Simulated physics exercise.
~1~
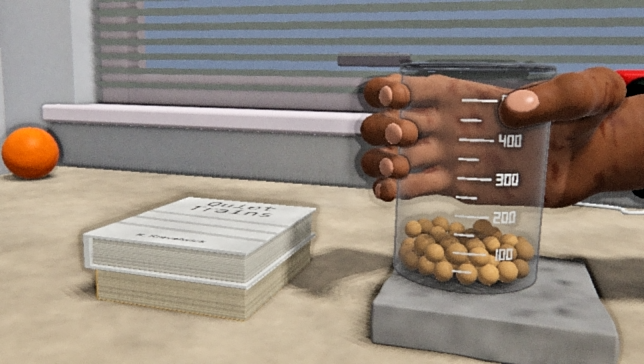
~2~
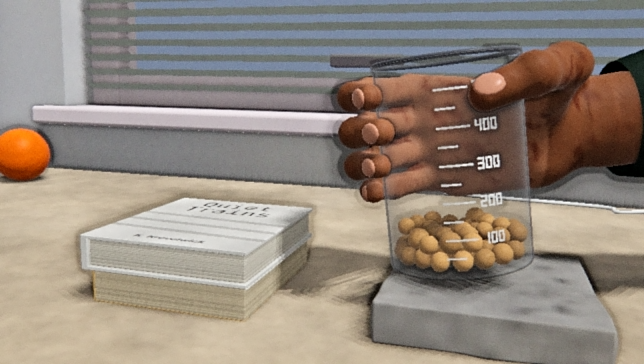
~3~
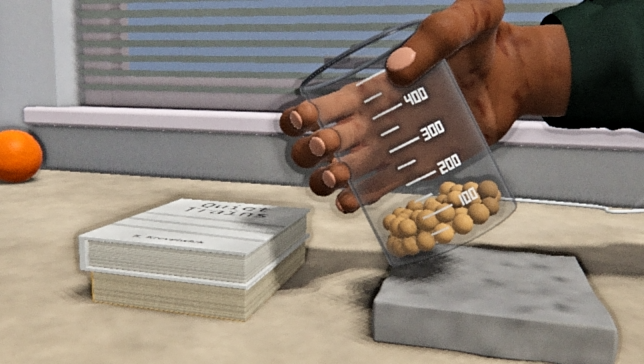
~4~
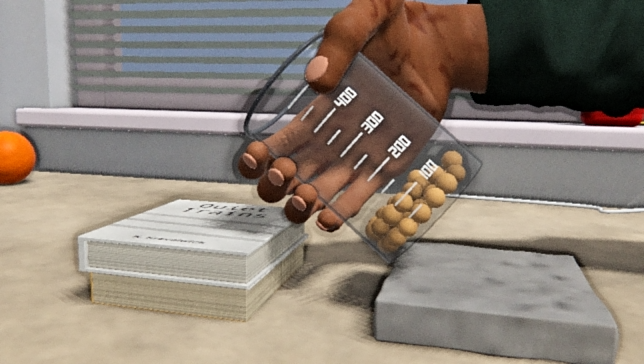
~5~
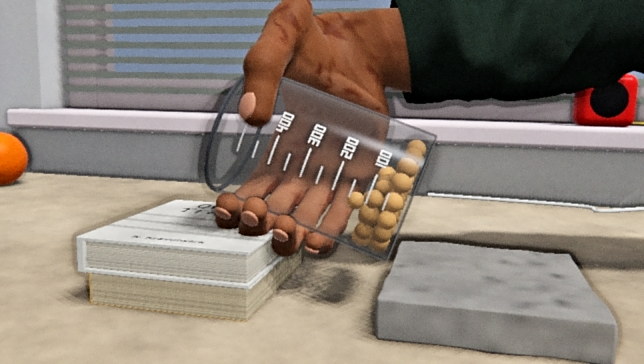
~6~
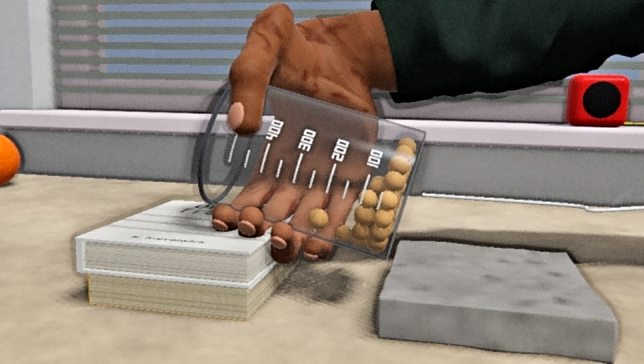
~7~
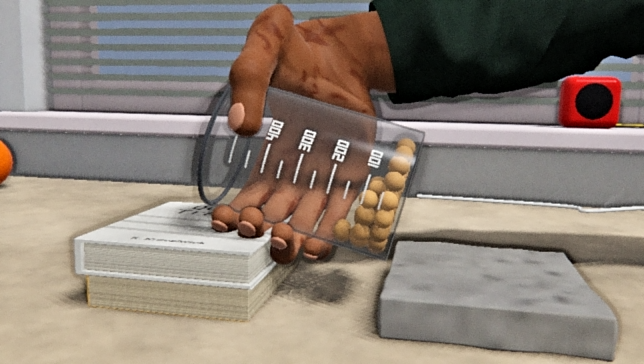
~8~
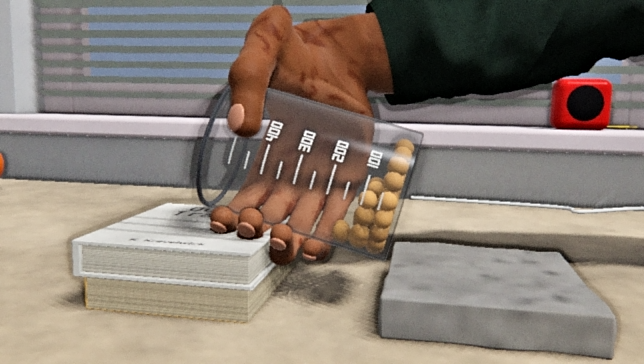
The video shows a hand lifting a clear, open beaker of small tan balls off a gray slab and tipping it left toward a stack of books. The beaker comes to rest nearly sideways against the books, with the balls still inside, as the hand keeps hold.
